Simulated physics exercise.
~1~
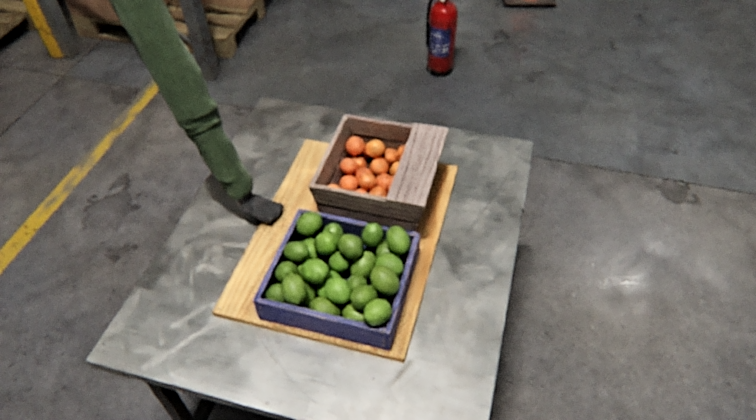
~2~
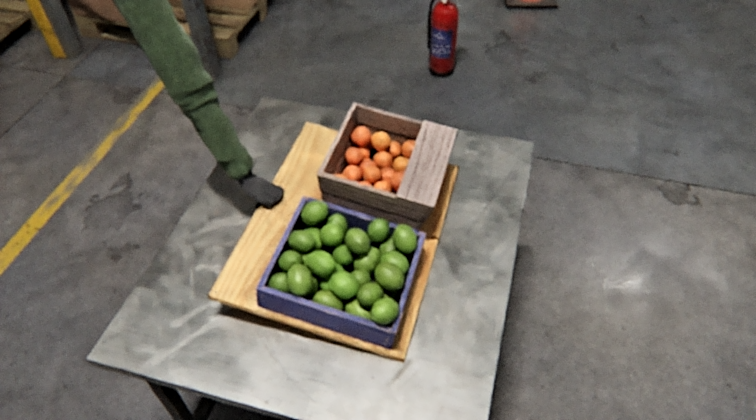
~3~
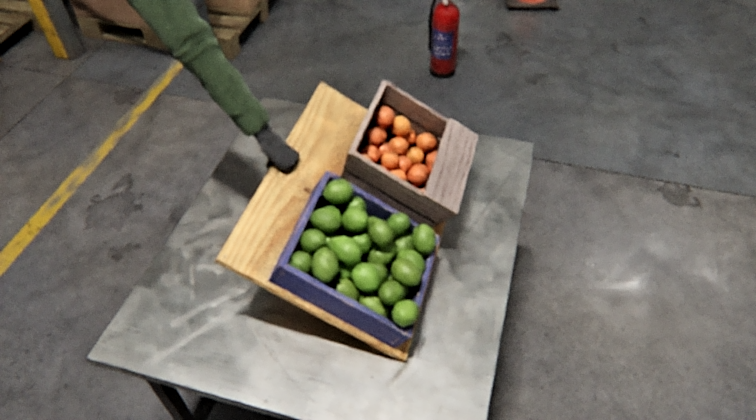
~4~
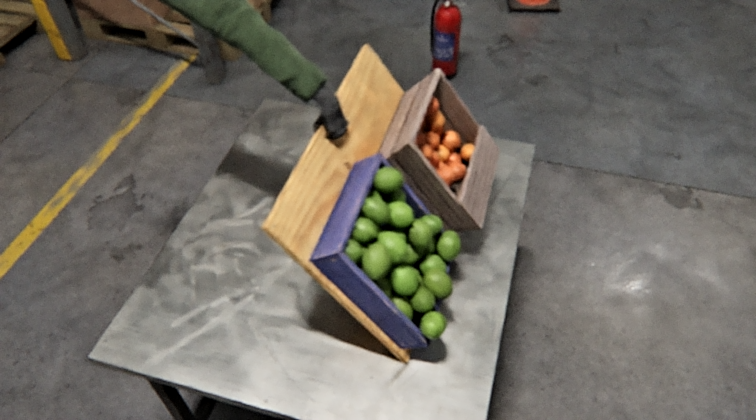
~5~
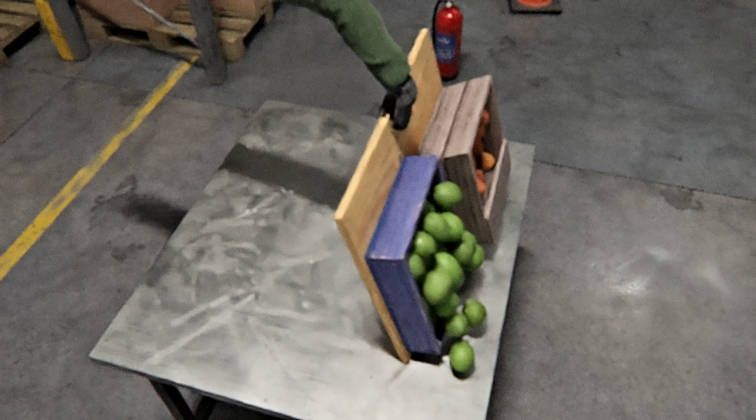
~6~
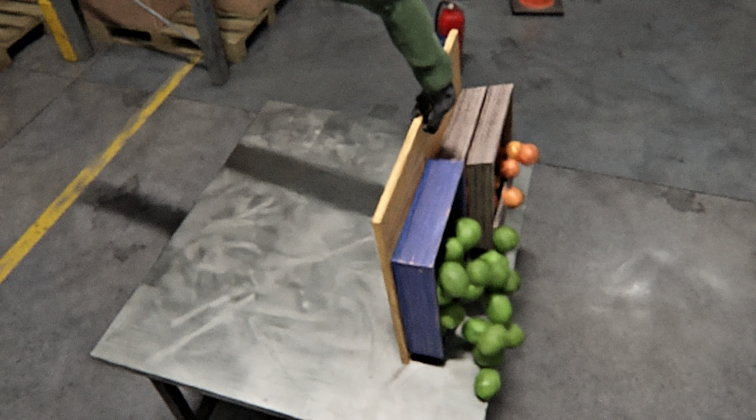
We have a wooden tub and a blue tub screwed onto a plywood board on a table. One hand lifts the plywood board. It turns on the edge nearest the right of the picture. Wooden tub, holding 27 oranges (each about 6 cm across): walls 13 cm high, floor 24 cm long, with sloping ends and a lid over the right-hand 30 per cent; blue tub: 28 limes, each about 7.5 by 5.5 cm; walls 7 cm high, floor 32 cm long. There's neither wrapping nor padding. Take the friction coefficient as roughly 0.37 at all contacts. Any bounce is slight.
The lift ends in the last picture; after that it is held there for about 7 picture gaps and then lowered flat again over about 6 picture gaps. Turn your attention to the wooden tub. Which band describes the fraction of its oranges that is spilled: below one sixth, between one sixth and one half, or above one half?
The band is between one sixth and one half.
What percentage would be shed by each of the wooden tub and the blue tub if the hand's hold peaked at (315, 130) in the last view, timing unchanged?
In that case wooden tub sheds 0 percent of its load and blue tub sheds 40 percent.
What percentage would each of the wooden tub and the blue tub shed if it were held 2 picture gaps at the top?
Wooden tub 30%, blue tub 90%.
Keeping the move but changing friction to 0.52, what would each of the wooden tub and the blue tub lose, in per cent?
Wooden tub 30, blue tub 80 per cent.
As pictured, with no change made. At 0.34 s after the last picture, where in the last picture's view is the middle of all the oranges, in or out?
Somewhere around pixel (493, 193).
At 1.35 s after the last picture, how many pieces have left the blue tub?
Out so far from the blue tub: Around 25.
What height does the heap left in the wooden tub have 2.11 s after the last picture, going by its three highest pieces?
Roughly 11 centimetres.
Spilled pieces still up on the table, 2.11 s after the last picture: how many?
Around 3 of them.
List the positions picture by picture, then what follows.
In the first frame (we follow the rim corner now nearest the camera; the camera moves round a little), wooden tub at (419, 206); blue tub at (385, 330); tilt 0°; nothing out yet.
Wooden tub at (429, 206); blue tub at (391, 329); tilt 9°, in the second frame.
Wooden tub at (451, 211); blue tub at (407, 332); tilt 29°, in the third frame.
Wooden tub at (476, 225); blue tub at (427, 340); tilt 54°, in the fourth frame.
Wooden tub at (490, 240); blue tub at (439, 349); tilt 74°; 7 out, the lowest lime at (462, 356), in the fifth frame.
Wooden tub at (494, 247); blue tub at (443, 353); tilt 83°; 18 out, the lowest lime at (487, 383), in the sixth frame.
Then, 0.34 s after the last picture, tilt 83°; 8 of 27 out of the wooden tub and 24 of 28 out of the blue tub.
Then, 0.76 s after the last picture, tilt 83°; 8 of 27 out of the wooden tub and 24 of 28 out of the blue tub.
Then, 1.35 s after the last picture, tilt 10°; 8 of 27 out of the wooden tub and 24 of 28 out of the blue tub.
Outcome (2.11 s after the last picture), 8 of 27 out of the wooden tub and 24 of 28 out of the blue tub. Asked share, 8 of 27, 30 per cent.
